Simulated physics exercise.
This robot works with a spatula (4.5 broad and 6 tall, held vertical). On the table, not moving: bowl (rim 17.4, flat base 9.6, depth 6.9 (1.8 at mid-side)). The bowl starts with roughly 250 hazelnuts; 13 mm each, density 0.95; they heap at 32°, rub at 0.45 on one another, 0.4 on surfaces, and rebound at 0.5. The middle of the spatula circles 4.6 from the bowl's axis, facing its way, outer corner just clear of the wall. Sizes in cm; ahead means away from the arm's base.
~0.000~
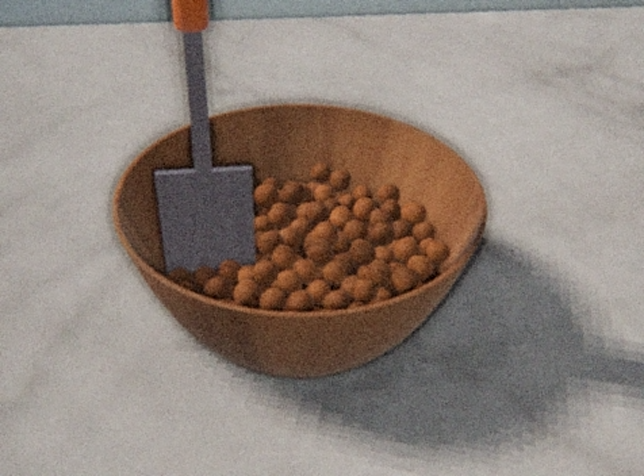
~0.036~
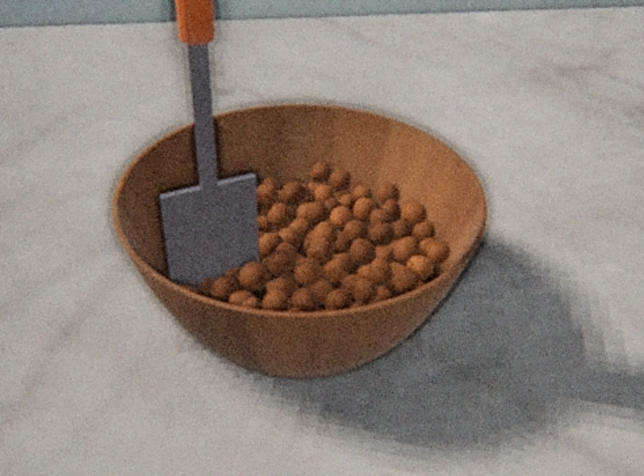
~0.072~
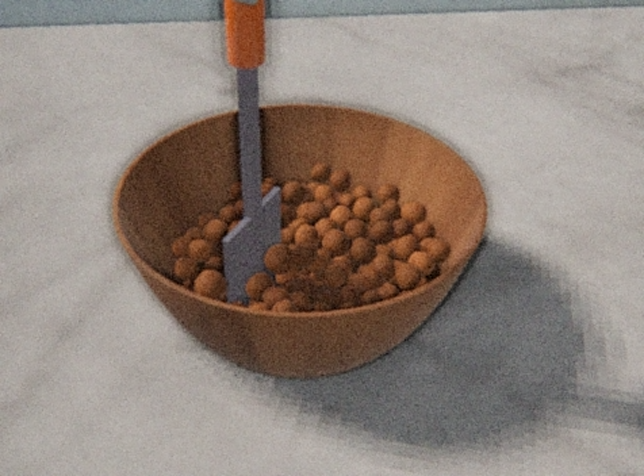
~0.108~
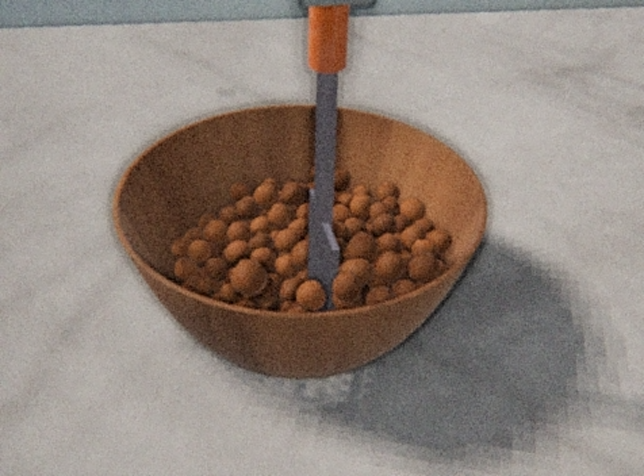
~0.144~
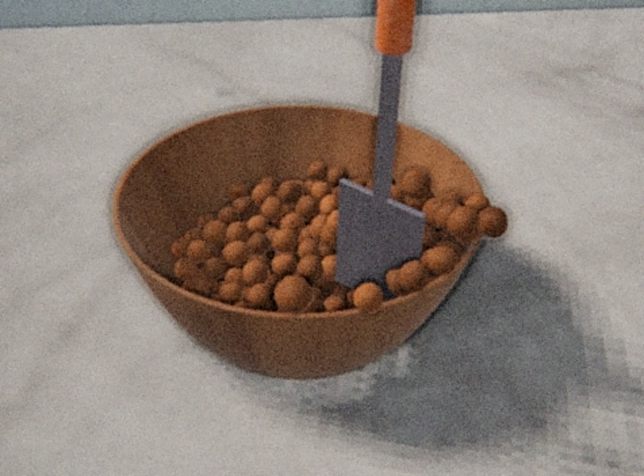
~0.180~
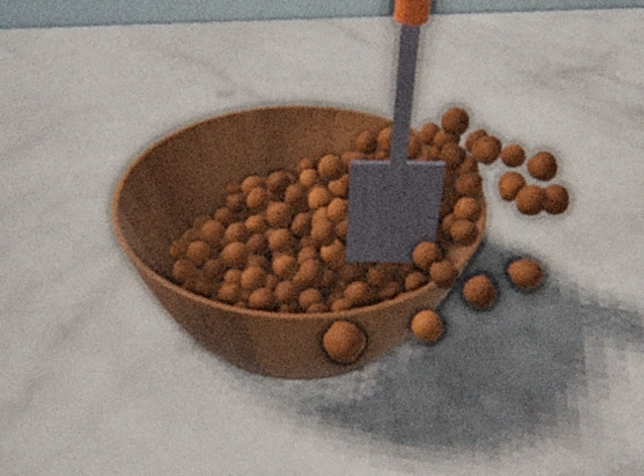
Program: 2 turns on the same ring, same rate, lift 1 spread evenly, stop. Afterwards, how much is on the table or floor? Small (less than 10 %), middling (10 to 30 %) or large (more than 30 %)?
Share on the table or floor: Large (more than 30 %).
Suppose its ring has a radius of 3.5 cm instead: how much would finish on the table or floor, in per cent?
In that case some 40 per cent.
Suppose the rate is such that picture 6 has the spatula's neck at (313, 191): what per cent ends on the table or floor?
Some 20 per cent.
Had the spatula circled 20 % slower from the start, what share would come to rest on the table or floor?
In that case some 35 per cent.
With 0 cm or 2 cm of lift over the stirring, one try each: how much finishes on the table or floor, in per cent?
About 55 and 35 per cent.
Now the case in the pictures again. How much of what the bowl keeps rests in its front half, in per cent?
Roughly 50 per cent.
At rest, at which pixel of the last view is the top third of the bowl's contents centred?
Near (336, 260).
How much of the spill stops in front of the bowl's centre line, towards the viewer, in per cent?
About 50 per cent.
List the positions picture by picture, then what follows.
The first picture shows spatula neck at (201, 142), 0° round; upper third of the load around (326, 251), from x 180 to 440, top at y 170; 246 in the bowl.
The second picture shows spatula neck at (206, 157), 18° round; upper third of the load around (321, 252), from x 185 to 440, top at y 170.
The third picture shows spatula neck at (252, 183), 56° round; upper third of the load around (329, 258), from x 185 to 440, top at y 170.
The fourth picture shows spatula neck at (324, 188), 95° round; upper third of the load around (361, 257), from x 185 to 440, top at y 170.
The fifth picture shows spatula neck at (384, 168), 134° round; upper third of the load around (398, 224), from x 185 to 490, top at y 170; 241 in the bowl, 5 in flight or on the tool.
The sixth picture shows spatula neck at (401, 134), 173° round; upper third of the load around (398, 188), from x 180 to 555, top at y 120; 236 in the bowl, 10 in flight or on the tool.
By 0.37 s, 23° round, highest piece 14 above the table; 185 in the bowl, 27 on the table or floor, 34 in flight or on the tool.
By 0.57 s, 233° round, highest piece 9 above the table; 159 in the bowl, 75 on the table or floor, 12 in flight or on the tool.
By 0.87 s, 0° round, highest piece 8 above the table; 145 in the bowl, 95 on the table or floor, 6 in flight or on the tool.
By 1.57 s, 0° round, highest piece 5 above the table; 145 in the bowl, 101 on the table or floor.
Final count, 145 in the bowl, 101 on the table or floor. That is 41 % on the table or floor.
